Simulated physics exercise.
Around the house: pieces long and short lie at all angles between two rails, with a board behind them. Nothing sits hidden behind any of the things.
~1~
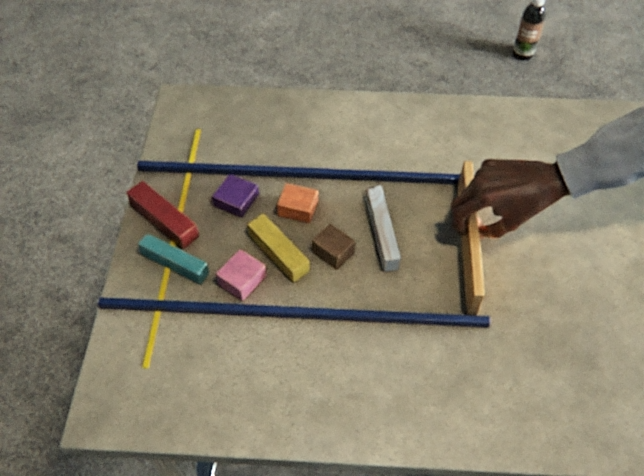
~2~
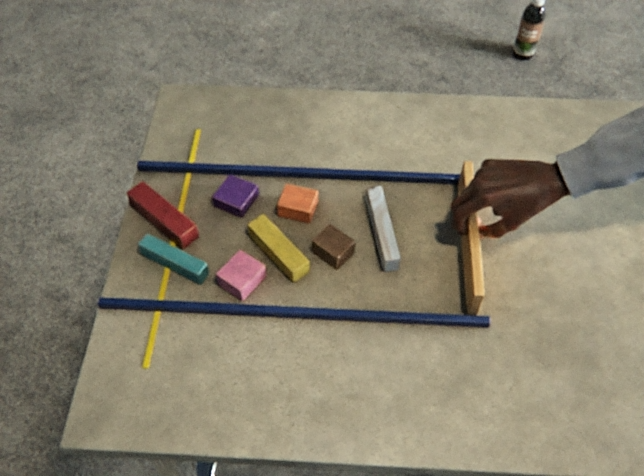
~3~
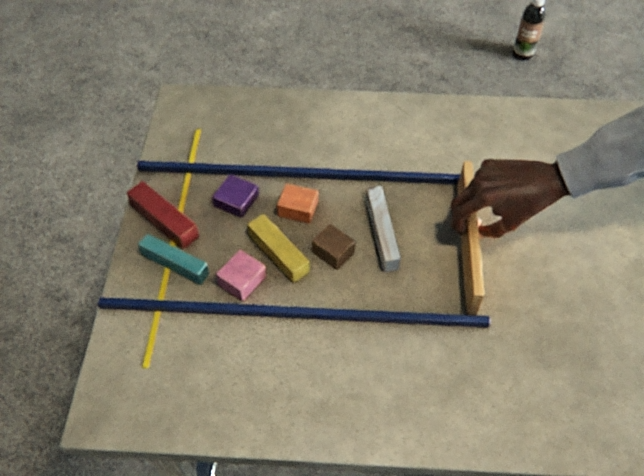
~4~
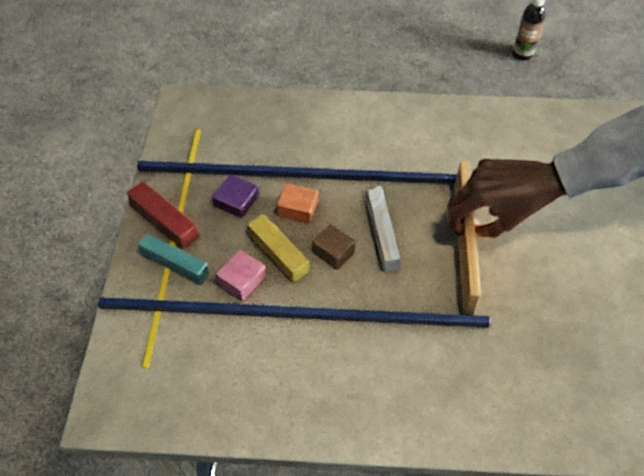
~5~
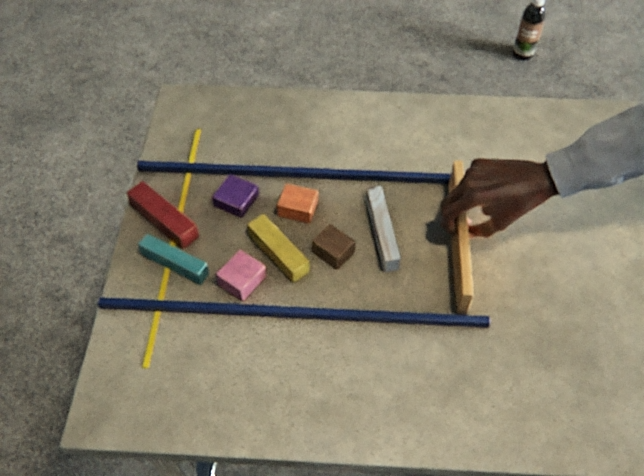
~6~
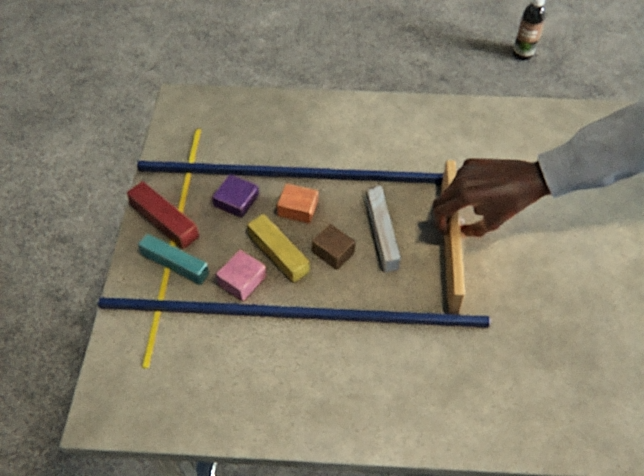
The video shows colored blocks and bars scattered between two blue rails on a tabletop, a yellow strip crossing at the left. A hand grips a wooden board at the right and slides it slightly left, while the pieces stay still.
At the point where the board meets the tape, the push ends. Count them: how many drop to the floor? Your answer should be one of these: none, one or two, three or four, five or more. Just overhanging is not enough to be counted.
The count is three or four.
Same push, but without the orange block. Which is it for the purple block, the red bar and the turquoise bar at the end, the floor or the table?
Final state: Purple block in place, red bar off, turquoise bar off.
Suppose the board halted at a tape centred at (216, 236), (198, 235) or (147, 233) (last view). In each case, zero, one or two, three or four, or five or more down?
In the order the places were given: None at all, 1 or 2, at least five.
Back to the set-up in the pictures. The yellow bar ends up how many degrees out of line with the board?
Around 45 degrees.
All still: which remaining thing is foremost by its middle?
That would be the pink block.
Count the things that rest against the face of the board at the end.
At rest, 2 are in contact.
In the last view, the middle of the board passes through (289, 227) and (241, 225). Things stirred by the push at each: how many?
The number moved is 6 and then 8.
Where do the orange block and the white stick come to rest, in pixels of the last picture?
The orange block at (151, 193), the white stick at (169, 217).
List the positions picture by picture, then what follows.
The first frame shows red bar (163, 214); turquoise bar (174, 259); purple block (236, 196); board (470, 235); tape (175, 234).
The second frame shows turquoise bar (174, 259); board (470, 235).
The third frame shows purple block (236, 196); yellow bar (278, 248).
The fourth frame shows red bar (163, 214); orange block (298, 203).
The fifth frame shows turquoise bar (174, 259); pink block (241, 275).
The sixth frame shows red bar (163, 214); turquoise bar (174, 259); purple block (236, 196); board (452, 235); tape (175, 234).
Early on, none off yet; red bar at rest near (163, 214); turquoise bar at rest near (174, 259); purple block at rest near (236, 196).
Finally, the number that fall off is three or four; lost, purple block, turquoise bar and red bar.
